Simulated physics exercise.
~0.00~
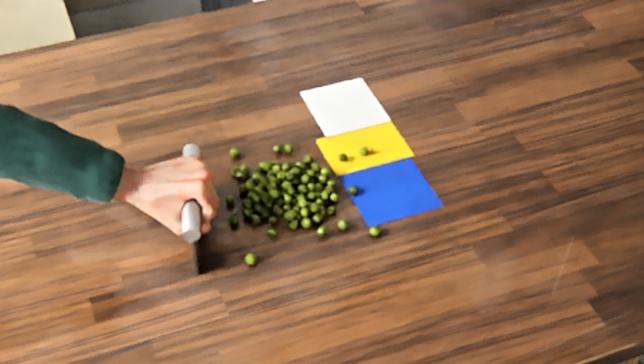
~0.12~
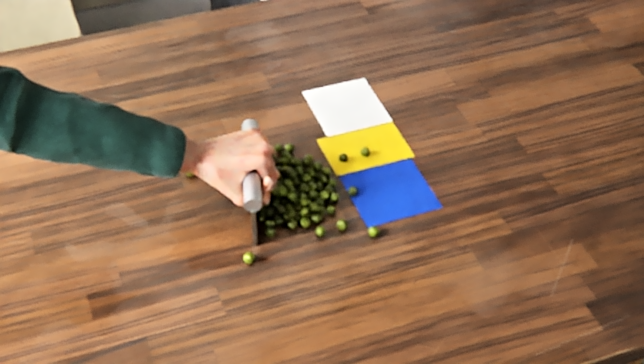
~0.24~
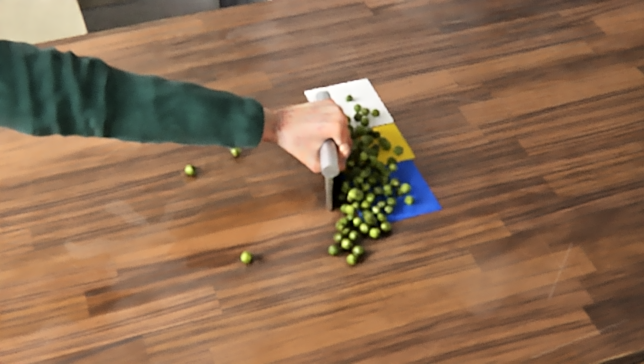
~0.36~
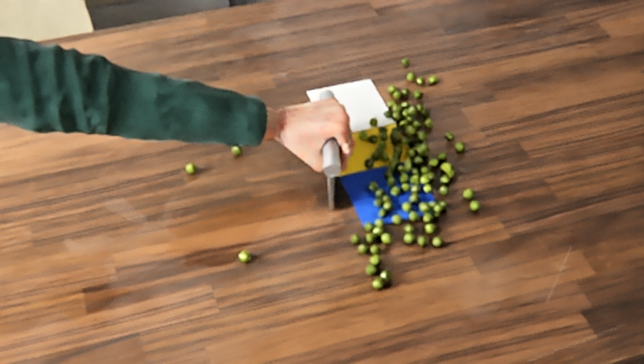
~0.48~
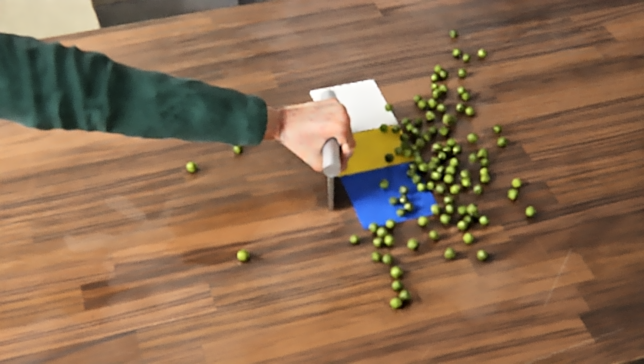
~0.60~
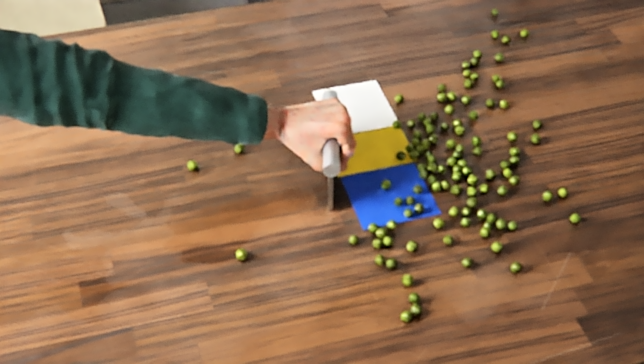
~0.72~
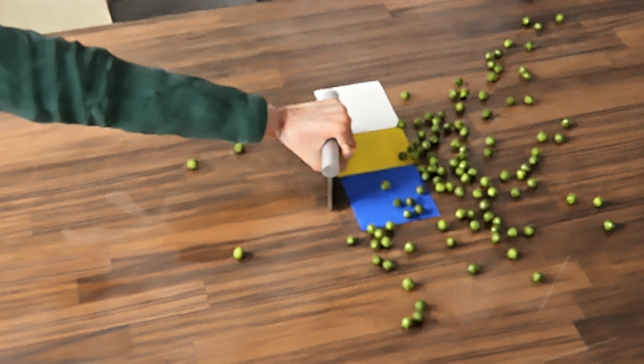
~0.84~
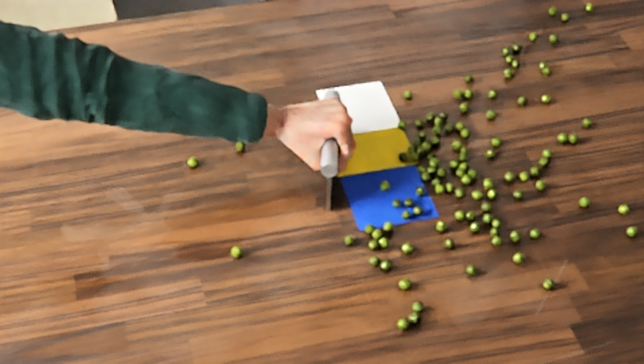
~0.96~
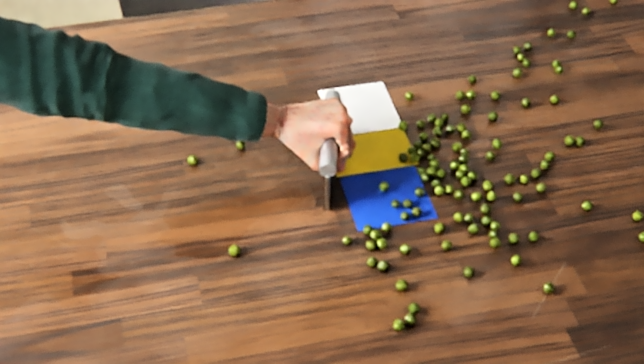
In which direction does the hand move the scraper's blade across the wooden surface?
The hand moves the blade to the right, toward the coloured mats.
In the video, a hand pushes a scraper to the right, driving a pile of small olives across white, yellow and blue mats on a wooden surface. The scraper stops and the olives roll on, ending mostly scattered beyond the mats, with a few on the blue and yellow ones.
